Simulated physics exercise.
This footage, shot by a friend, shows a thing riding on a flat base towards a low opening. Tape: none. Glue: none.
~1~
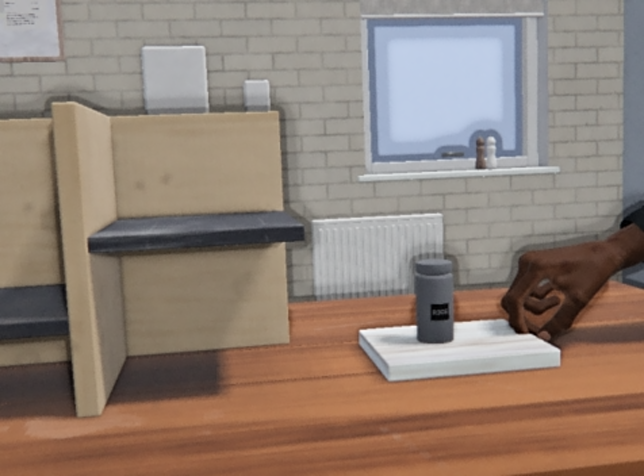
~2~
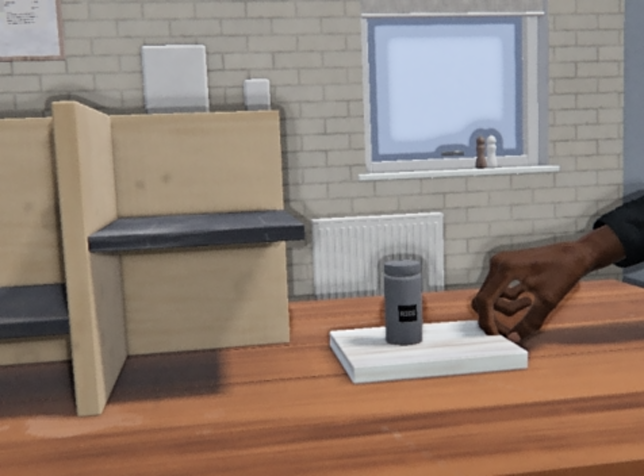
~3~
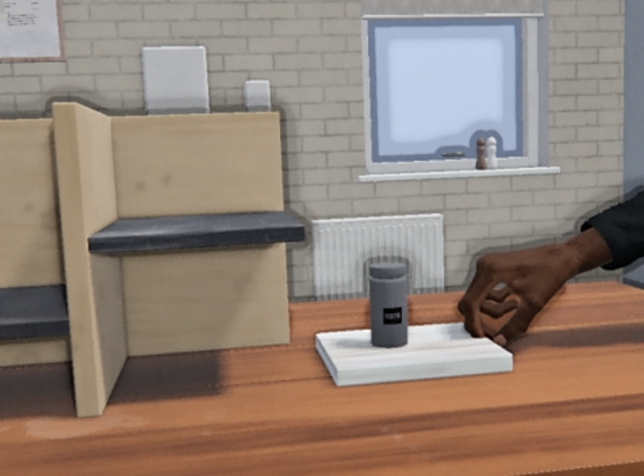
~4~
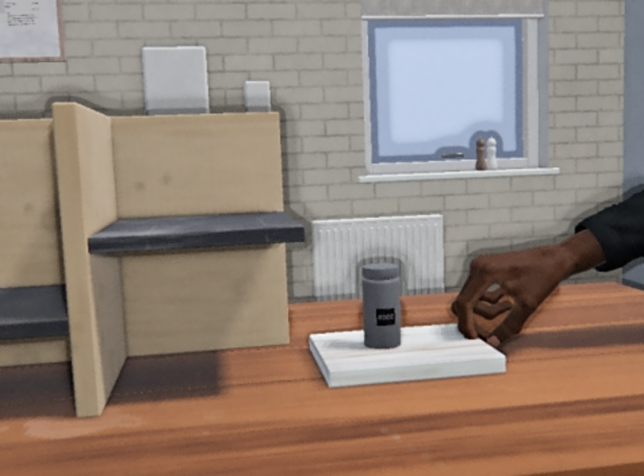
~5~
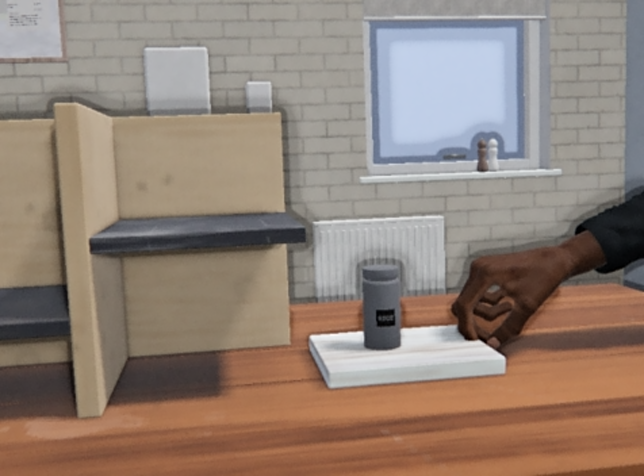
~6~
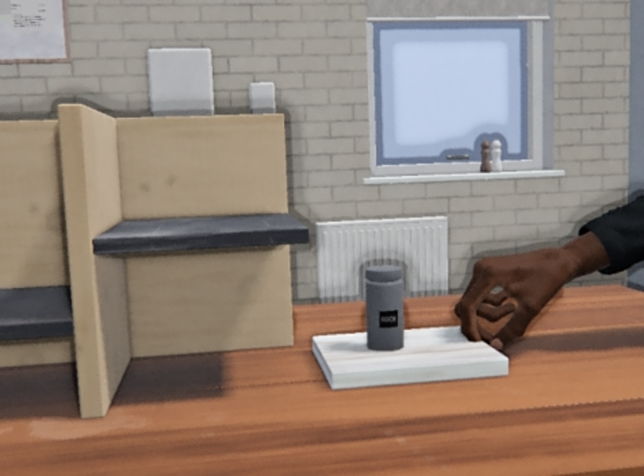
A room with a pale brick wall and a small window is seen from the front, across a reddish-brown wooden surface. A beige partition with dark grey shelves stands at left, while a dark grey shaker sits upright on a flat white board right of centre. A hand in a dark sleeve slides the board leftward, slowing to near stillness with the shaker riding along, and the camera shifts very slightly late on.
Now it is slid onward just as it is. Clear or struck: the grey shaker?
It will come through intact going in.
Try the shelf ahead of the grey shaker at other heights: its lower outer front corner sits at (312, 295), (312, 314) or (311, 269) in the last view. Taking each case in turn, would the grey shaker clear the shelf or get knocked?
In turn it hits the shelf; hits the shelf; goes underneath.
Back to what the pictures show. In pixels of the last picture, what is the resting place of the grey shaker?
Looks like it settles somewhere around (199, 321).
Then, 0.76 s later than the last frame, grey shaker riding along near (332, 312).
Then, 1.42 s later than the last frame, grey shaker riding along near (261, 317).
When it is over, the grey shaker clears the shelf, near (199, 321).
